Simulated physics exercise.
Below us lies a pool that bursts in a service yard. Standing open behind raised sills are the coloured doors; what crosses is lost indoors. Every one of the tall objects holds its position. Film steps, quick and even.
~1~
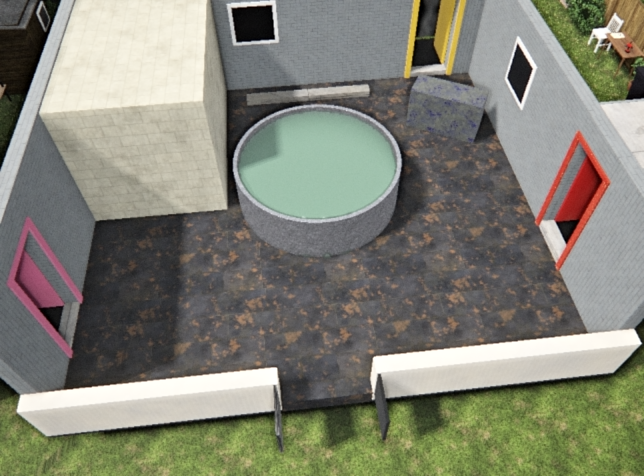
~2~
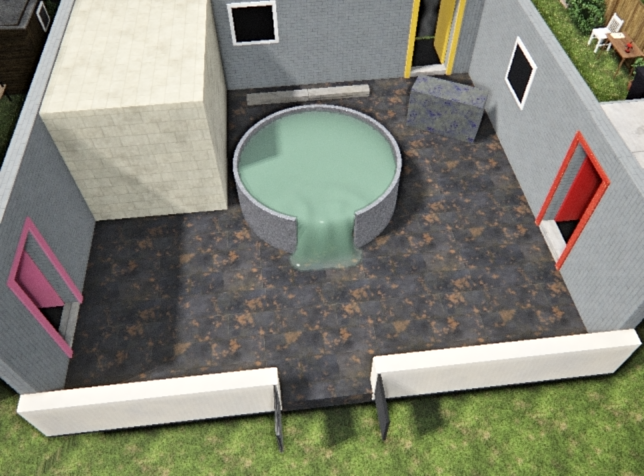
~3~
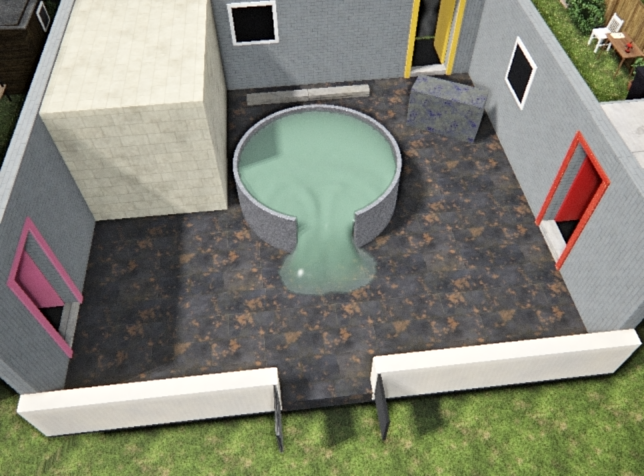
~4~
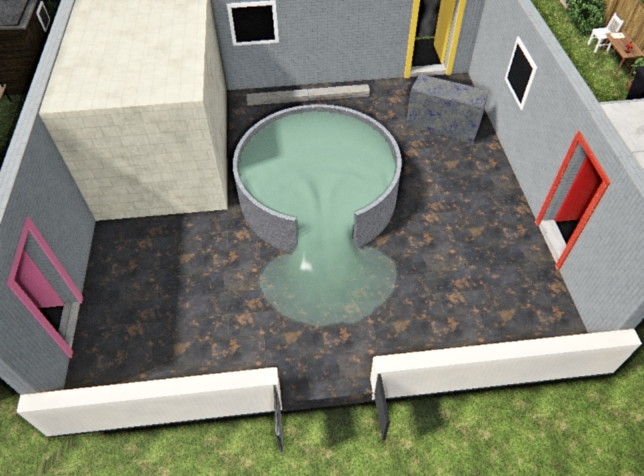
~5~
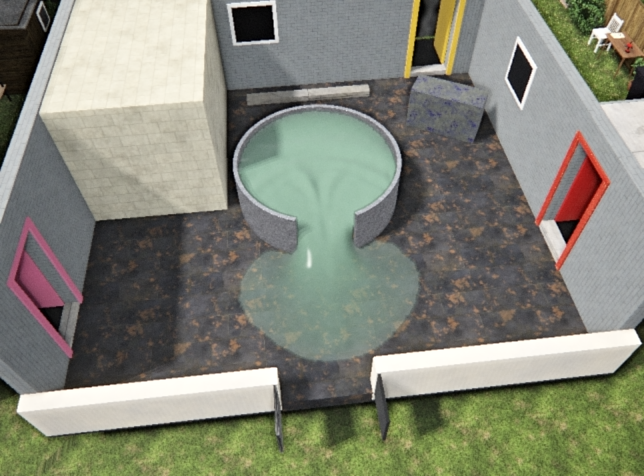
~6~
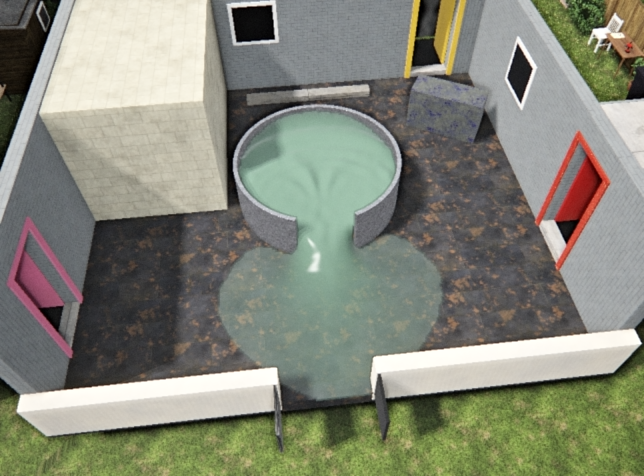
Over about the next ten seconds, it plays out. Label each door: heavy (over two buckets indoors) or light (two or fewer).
Yellow door - light; red door - light; pink door - heavy.
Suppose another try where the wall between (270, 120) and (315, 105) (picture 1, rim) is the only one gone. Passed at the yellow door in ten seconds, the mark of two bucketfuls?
Result for the yellow door: It ends up above.
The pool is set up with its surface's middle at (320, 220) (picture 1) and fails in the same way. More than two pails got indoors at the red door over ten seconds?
Record for red door: Limit not reached.
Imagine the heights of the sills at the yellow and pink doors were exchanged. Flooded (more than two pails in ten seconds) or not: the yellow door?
The yellow one stays within the limit.
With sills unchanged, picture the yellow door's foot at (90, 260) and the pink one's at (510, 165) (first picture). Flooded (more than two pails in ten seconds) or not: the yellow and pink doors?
Door yellow keeps within limits, while door pink keeps within limits.
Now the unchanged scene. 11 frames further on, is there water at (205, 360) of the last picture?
Lab note - point status: Swamped.
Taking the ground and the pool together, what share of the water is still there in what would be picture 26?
My reading is around 84 percent.
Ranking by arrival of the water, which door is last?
It's the one in yellow.
A moment on, water covers 25 % of the floor; the yellow door not reached, the red door not reached, the pink door not reached.
Next, water covers 30 % of the floor; the yellow door not reached, the red door not reached, the pink door not reached.
Then, water covers 45 % of the floor; the yellow door not reached, the red door wet at the sill, nothing in, the pink door under two buckets in.
Later, water covers 80 % of the floor; the yellow door wet at the sill, nothing in, the red door wet at the sill, nothing in, the pink door over two buckets in.
In the end, water covers 95 % of the floor; the yellow door wet at the sill, nothing in, the red door wet at the sill, nothing in, the pink door over two buckets in.
